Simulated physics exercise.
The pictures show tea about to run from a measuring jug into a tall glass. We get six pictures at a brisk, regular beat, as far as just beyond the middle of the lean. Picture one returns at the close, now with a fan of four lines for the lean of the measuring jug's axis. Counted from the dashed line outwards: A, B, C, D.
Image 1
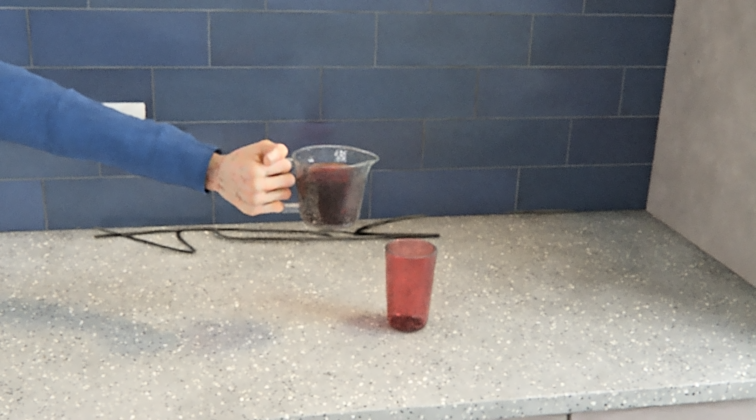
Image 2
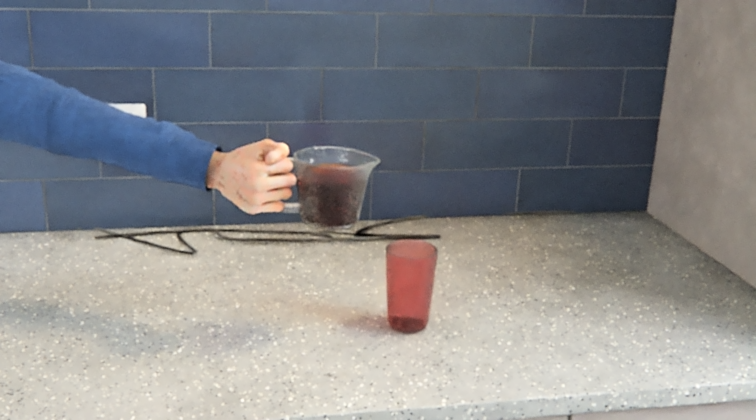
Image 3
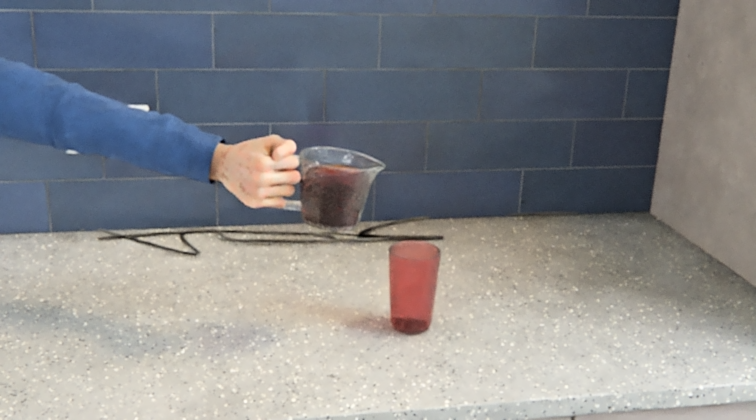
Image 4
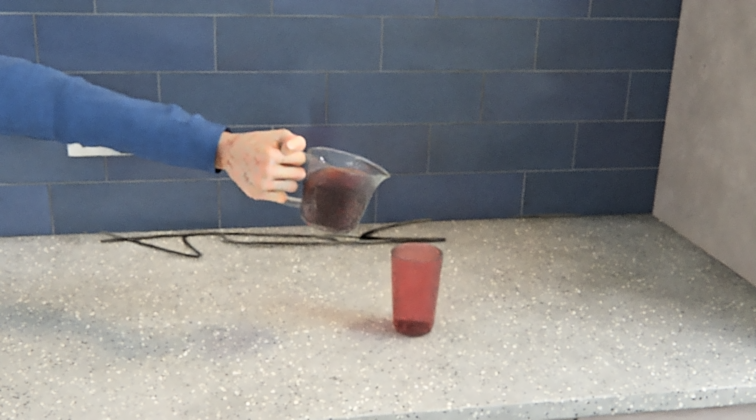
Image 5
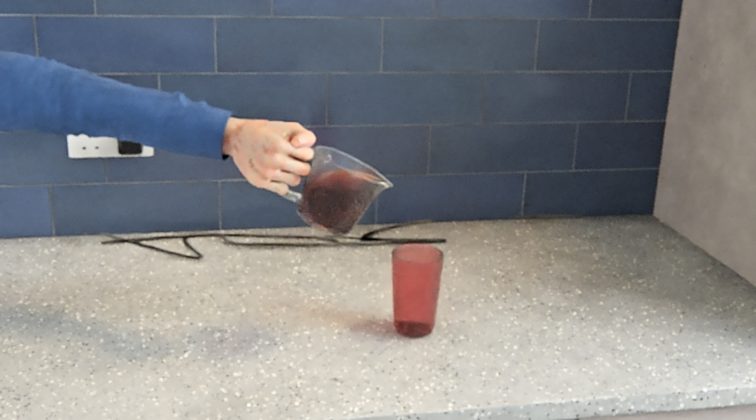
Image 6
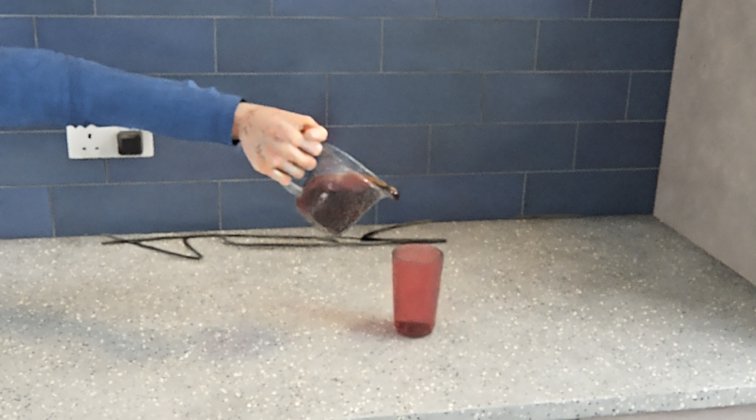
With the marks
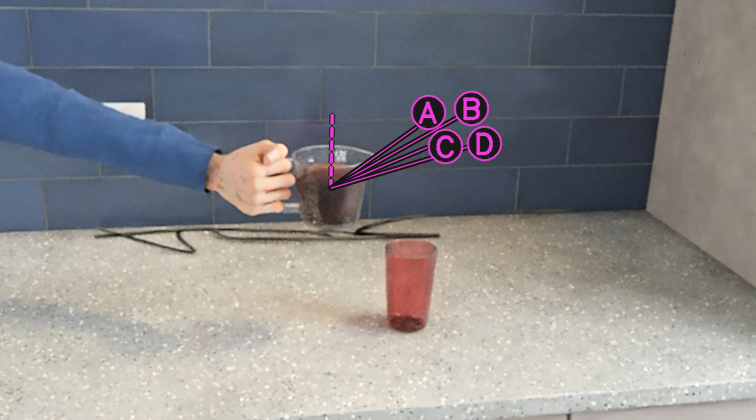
A hand in a blue sleeve holds a clear jug of dark tea above and left of a tall red glass on a speckled counter, then gradually tilts it rightward until tea reaches just over its lip.
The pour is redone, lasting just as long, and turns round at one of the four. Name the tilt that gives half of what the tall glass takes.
A.
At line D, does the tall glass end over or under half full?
Over.
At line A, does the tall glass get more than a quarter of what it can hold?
Yes.
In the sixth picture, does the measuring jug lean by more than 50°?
No, it does not.
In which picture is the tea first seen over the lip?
In picture 6.
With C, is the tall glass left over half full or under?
Over.
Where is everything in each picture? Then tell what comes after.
Upright, lip at (377, 157); rim of the tall glass round (411, 247); nothing has left yet.
Upright, lip at (379, 160); nothing has left yet.
Tipped about 7°, lip at (384, 165); nothing has left yet.
Tipped about 15°, lip at (389, 174); nothing has left yet.
Tipped about 25°, lip at (391, 184); nothing has left yet.
Tipped about 36°, lip at (391, 194); tea is over the lip, down to (395, 198).
On the marked copy, A at (416, 127); B at (457, 117); C at (427, 147); D at (467, 147).
For line A, the tall glass ends with about 50 % of what it can hold.
For line B, the tall glass ends with about 66 % of what it can hold.
For line C, the tall glass ends with about 79 % of what it can hold.
For line D, the tall glass ends with about 89 % of what it can hold.
